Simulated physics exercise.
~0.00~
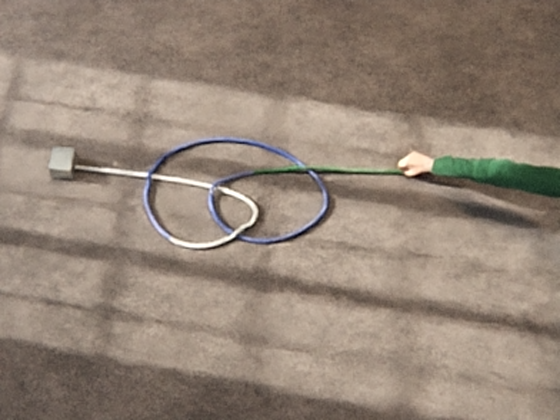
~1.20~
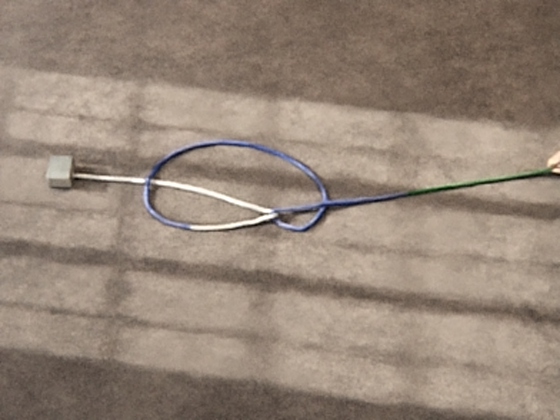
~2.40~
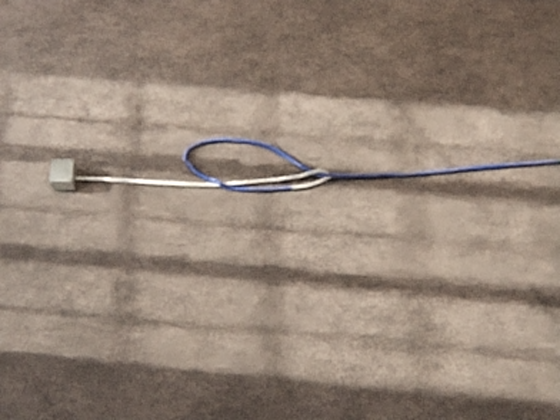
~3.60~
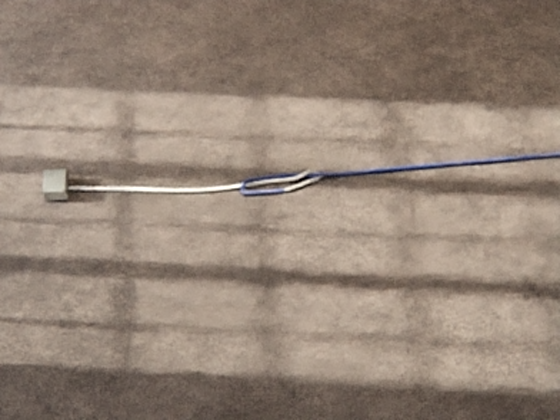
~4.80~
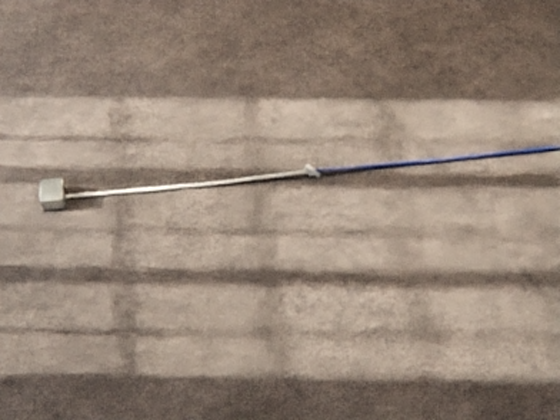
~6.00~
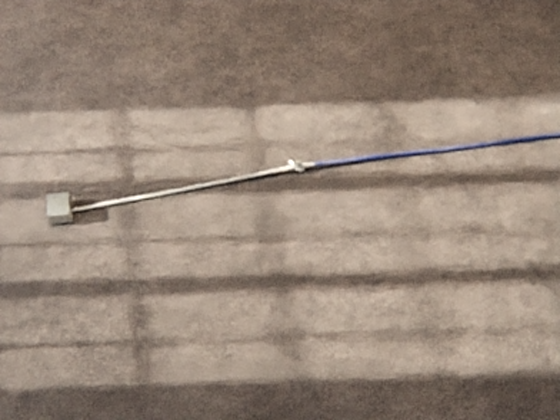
A hand in a green sleeve pulled one end of a looped white, blue and green rope to the right across the carpet, and the loops shrank until the rope went taut and tightened into a small knot.
